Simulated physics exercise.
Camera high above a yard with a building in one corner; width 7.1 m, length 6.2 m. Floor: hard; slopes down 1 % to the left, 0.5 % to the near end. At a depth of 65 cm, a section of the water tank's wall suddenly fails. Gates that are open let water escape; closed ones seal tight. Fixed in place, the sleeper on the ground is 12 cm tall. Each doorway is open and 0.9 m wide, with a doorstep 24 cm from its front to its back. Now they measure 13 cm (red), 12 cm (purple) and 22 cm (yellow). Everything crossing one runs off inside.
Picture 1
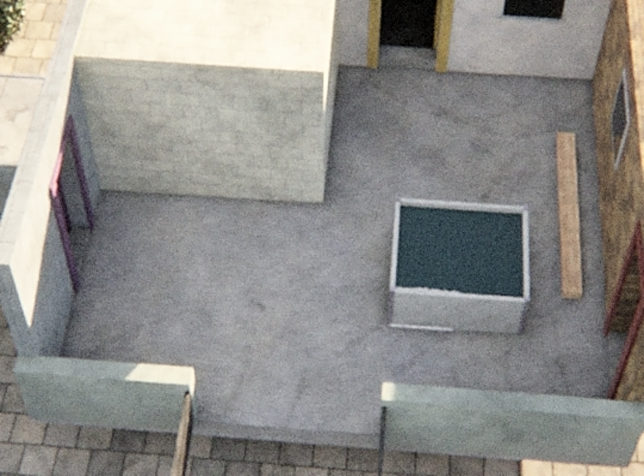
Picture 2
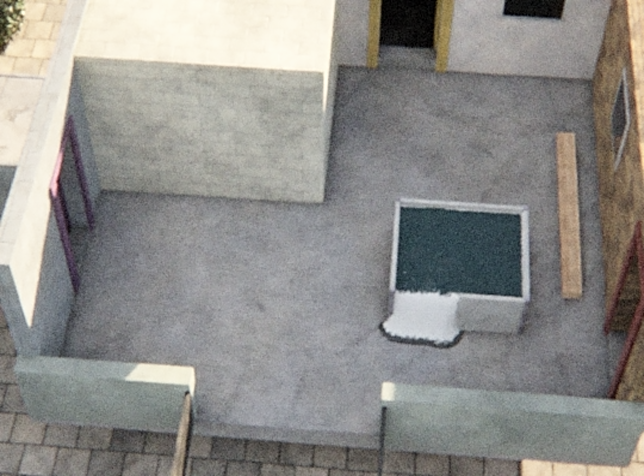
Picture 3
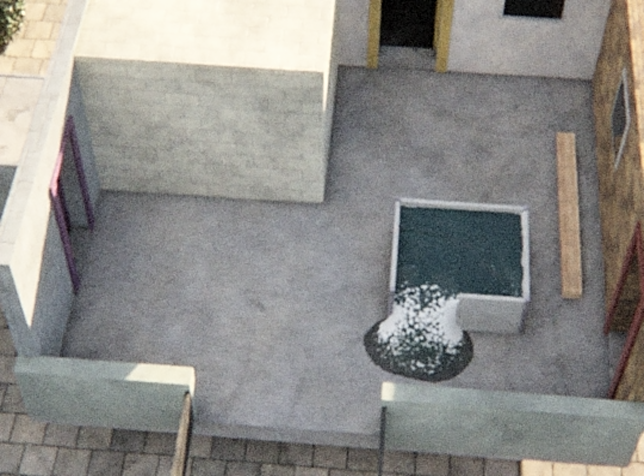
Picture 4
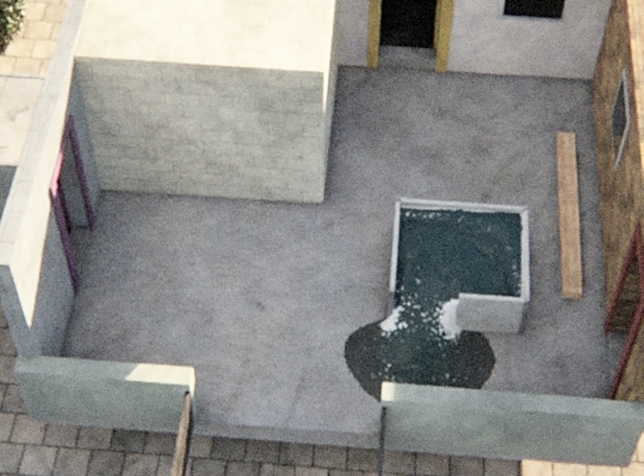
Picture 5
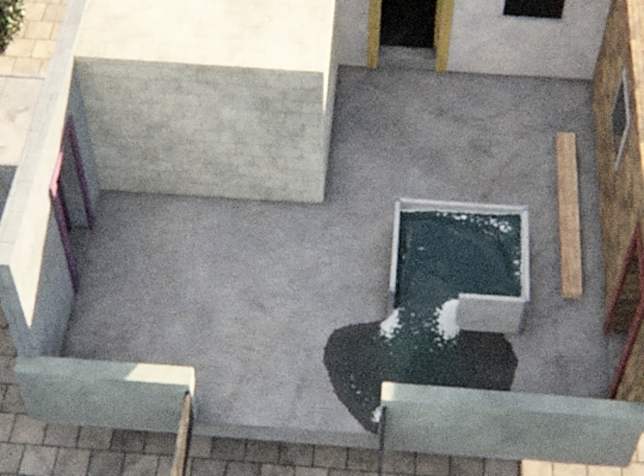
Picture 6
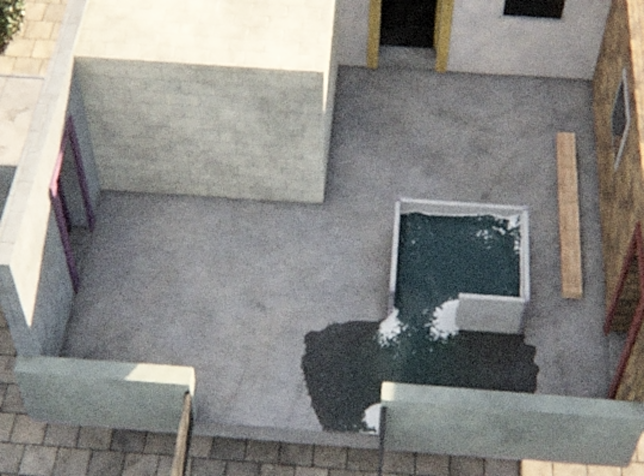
Dark water bursts through a gap in the front wall of a pale, square tank in a grey walled yard, seen from high above by a still camera. A cream block building fills the upper left, a tan beam lies at right, and reddish doorways stand on both sides. White froth tumbles out first, then a dark wet patch widens across the floor to the low front wall.
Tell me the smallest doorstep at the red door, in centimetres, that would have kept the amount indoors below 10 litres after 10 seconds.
The smallest that would have done is close to 12 cm.
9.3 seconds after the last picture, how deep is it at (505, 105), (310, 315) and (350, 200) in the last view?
Taking the spots in order: About 3, 0 and 0 centimetres.
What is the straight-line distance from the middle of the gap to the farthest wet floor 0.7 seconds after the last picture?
I make it some 2.8 m.
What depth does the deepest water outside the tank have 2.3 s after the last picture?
I'd estimate roughly 22 cm.
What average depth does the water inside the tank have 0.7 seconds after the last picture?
The mean depth is roughly 39 cm.
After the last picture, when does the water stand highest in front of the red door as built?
I'd guess close to 1.8 seconds.
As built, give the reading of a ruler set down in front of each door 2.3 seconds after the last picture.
In cm: Red 13, purple 0, yellow 0.
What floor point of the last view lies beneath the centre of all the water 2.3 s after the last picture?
Centre of mass: About (453, 331) px.
Then, 0.7 s after the last picture water covers 15 % of the floor, deepest (38 cm) near (406, 407); it has not reached the red door.
Then, 2.3 s after the last picture water covers 25 % of the floor, deepest (22 cm) near (420, 420); 13 cm at the red door, 5 litres in over its 13 cm doorstep.
Then, 9.3 s after the last picture water covers 65 % of the floor, deepest (6 cm) near (405, 419); 4 cm at the red door, 7 litres in over its 13 cm doorstep.
At the red door as built, the water peaked near 16 cm, 1.7 s after the last picture.
Run again over the same 10 s with other heights there, 15 litres in over 11 cm, 7 litres over 13 cm. The limit of 10 litres is kept from about 12 cm up.
